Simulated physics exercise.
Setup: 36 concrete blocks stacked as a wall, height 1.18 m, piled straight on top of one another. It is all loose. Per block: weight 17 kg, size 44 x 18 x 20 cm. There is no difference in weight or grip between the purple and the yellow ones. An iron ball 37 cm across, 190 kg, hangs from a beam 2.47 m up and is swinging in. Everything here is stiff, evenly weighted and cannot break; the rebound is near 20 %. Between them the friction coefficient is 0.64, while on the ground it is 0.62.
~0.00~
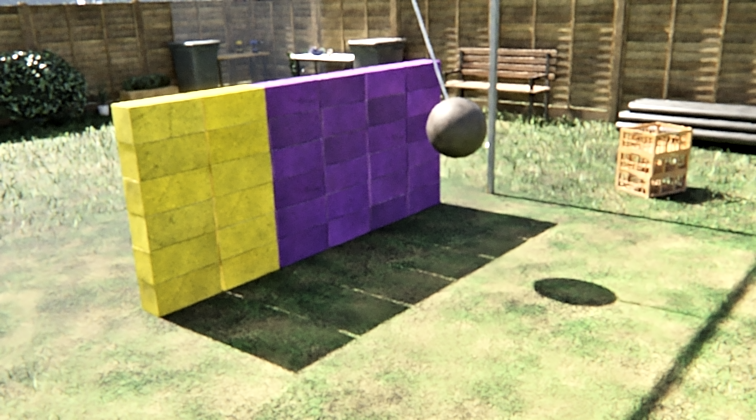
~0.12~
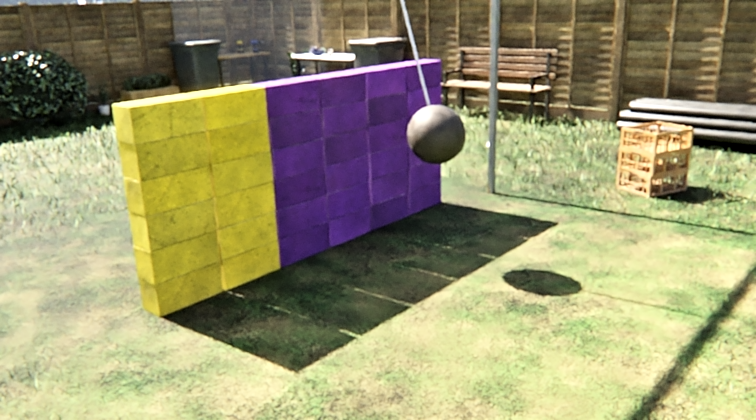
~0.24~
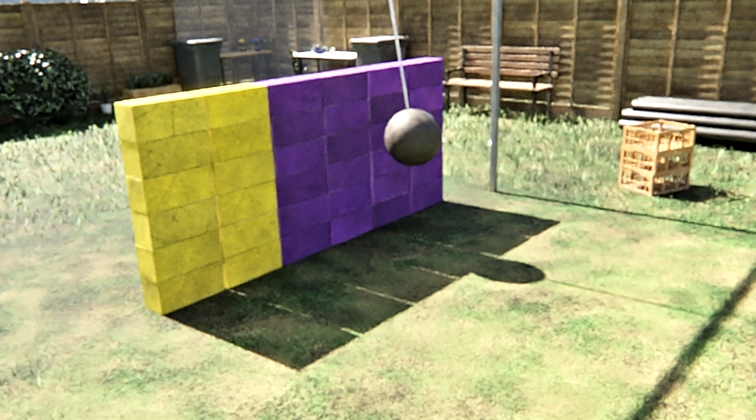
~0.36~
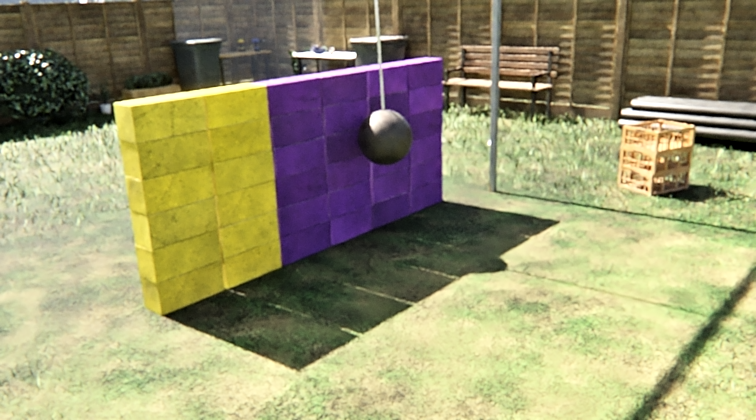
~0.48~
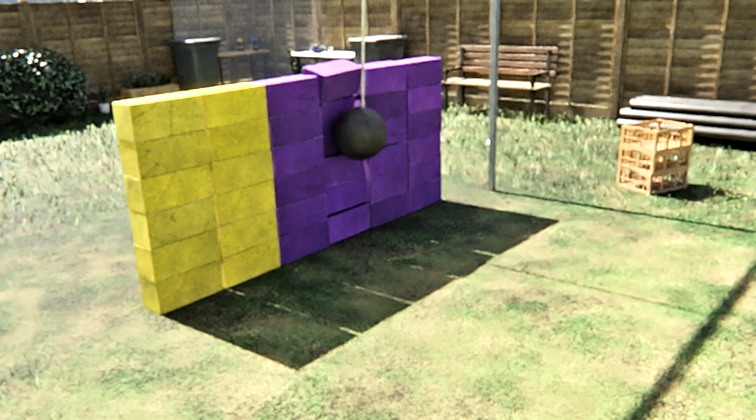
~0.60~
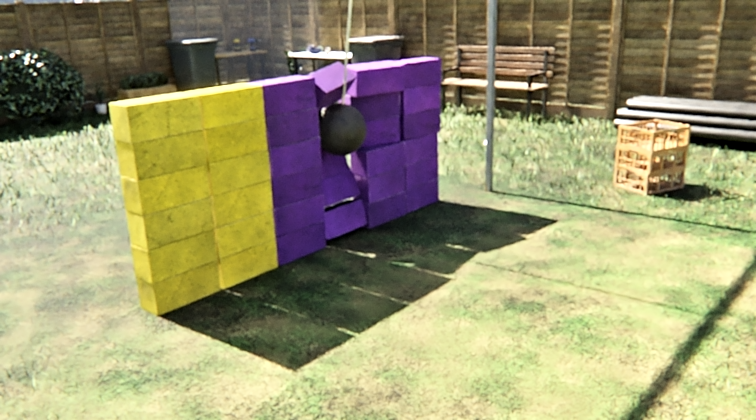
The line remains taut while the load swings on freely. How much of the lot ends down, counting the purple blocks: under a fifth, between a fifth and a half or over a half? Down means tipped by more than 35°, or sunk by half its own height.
Ending down: One fifth to one half.
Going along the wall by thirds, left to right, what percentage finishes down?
From the left: 0, then 50, then 20 percent.
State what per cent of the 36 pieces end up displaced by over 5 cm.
25 percent of them have shifted.
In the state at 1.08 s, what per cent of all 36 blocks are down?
By that time it is 25 percent.
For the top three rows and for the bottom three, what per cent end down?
30 % and 20 %.
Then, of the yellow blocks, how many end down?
Looking at yellow, I make it 0 down at the end.
By 0.76 s, line 14° past plumb; 5 of the 24 purple blocks down (5 of 36 in all colours); top purple block tilted 8°.
By 1.08 s, line 17° past plumb; 9 of the 24 purple blocks down (9 of 36 in all colours); top purple block tilted 48°, 13 cm lower.
By 1.64 s, line plumb; 9 of the 24 purple blocks down (9 of 36 in all colours); top purple block on its side.
When it is over (4.0 s), line 12° past plumb; 9 of the 24 purple blocks down (9 of 36 in all colours); top purple block on its side; top yellow block unmoved. That is 38 per cent. In pixels of the last frame, middles, top purple block near (327, 184), top yellow block near (225, 106).
